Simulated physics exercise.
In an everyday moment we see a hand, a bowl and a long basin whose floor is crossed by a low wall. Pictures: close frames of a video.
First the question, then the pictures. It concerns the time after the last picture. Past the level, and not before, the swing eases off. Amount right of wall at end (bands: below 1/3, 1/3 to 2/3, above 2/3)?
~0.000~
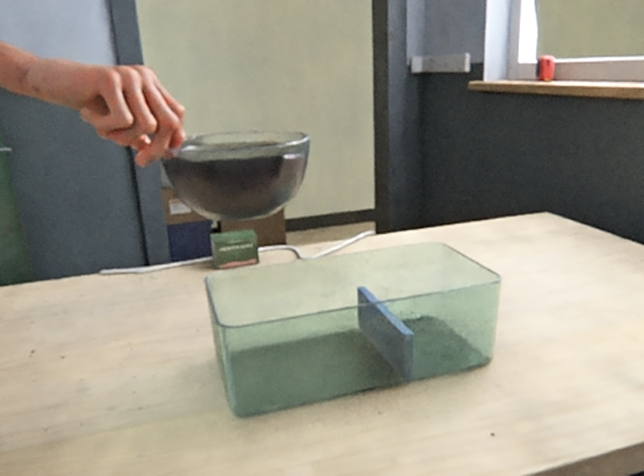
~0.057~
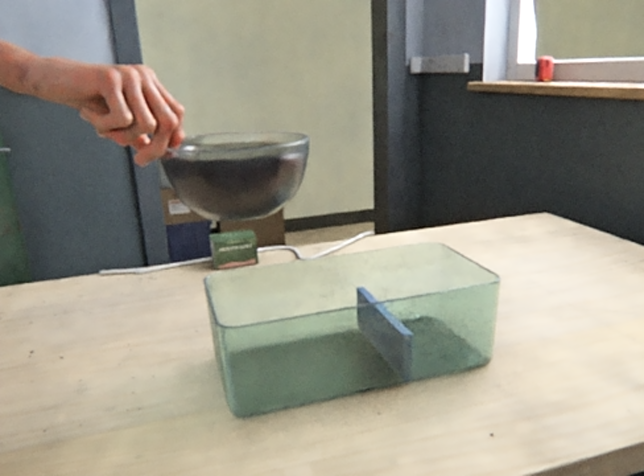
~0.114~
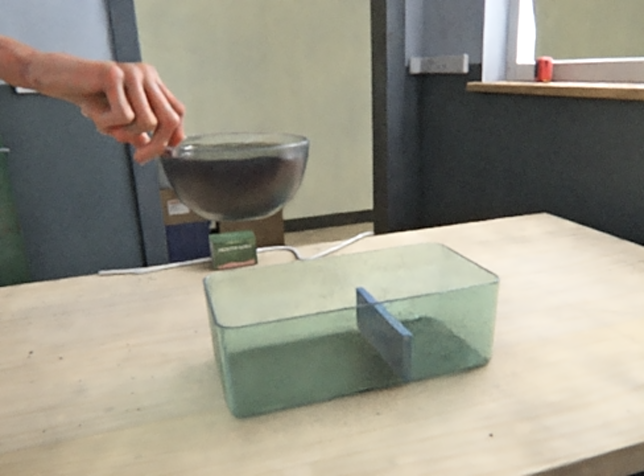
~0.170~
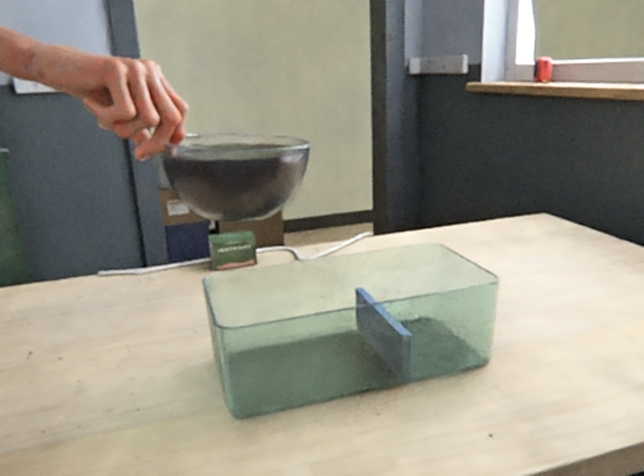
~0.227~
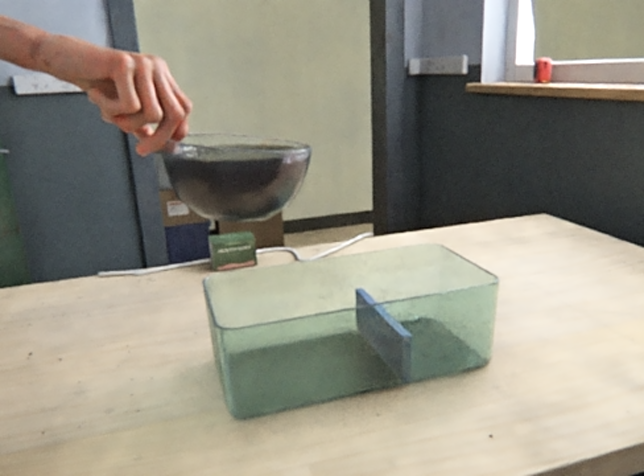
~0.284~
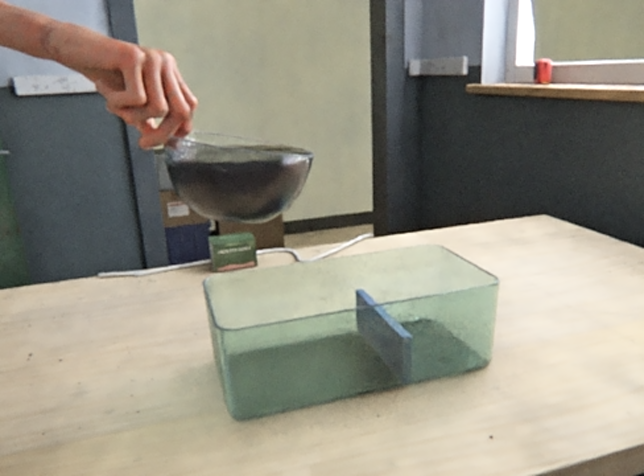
Short answer, the right side fails to reach a third.
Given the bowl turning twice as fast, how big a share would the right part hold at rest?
It comes to around 10 per cent.
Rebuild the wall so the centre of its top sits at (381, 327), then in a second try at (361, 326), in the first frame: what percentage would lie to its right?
About 35 % and 65 %.
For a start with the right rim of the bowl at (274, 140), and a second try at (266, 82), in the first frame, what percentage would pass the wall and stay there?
First some 0, then 0 per cent.
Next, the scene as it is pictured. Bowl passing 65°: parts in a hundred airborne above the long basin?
About 35 %.
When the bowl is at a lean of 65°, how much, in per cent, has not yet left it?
Around 45 percent remains.
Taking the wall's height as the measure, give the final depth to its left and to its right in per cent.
On the left roughly 40, on the right roughly 20.
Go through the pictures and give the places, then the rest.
Tilt 0°; pouring edge (306, 136); surface from (164, 157) to (302, 145); the long basin's rim runs from (211, 301) to (469, 260); the wall's top is at (382, 309), in the first picture.
Tilt 1°; pouring edge (305, 137); surface from (163, 157) to (302, 146), in the second picture.
Tilt 2°; pouring edge (305, 139); surface from (164, 157) to (302, 148), in the third picture.
Tilt 4°; pouring edge (306, 143); surface from (165, 156) to (302, 148), in the fourth picture.
Tilt 8°; pouring edge (308, 147); surface from (166, 157) to (304, 149), in the fifth picture.
Tilt 12°; pouring edge (309, 154); surface from (169, 159) to (307, 150), in the sixth picture.
A moment on, the bowl is tipped part way and 44 per cent is still to pour, 16 is left of the wall and 7 right of it.
Next, the bowl is tipped on its side and 3 per cent is still to pour, 68 is left of the wall and 22 right of it.
Then the bowl is tipped right over and 0 per cent is still to pour, 76 is left of the wall and 22 right of it.
Later the bowl is tipped right over and 0 per cent is still to pour, 76 is left of the wall and 22 right of it.
At rest 76 per cent lies left of the wall, 22 right of it and 2 outside.
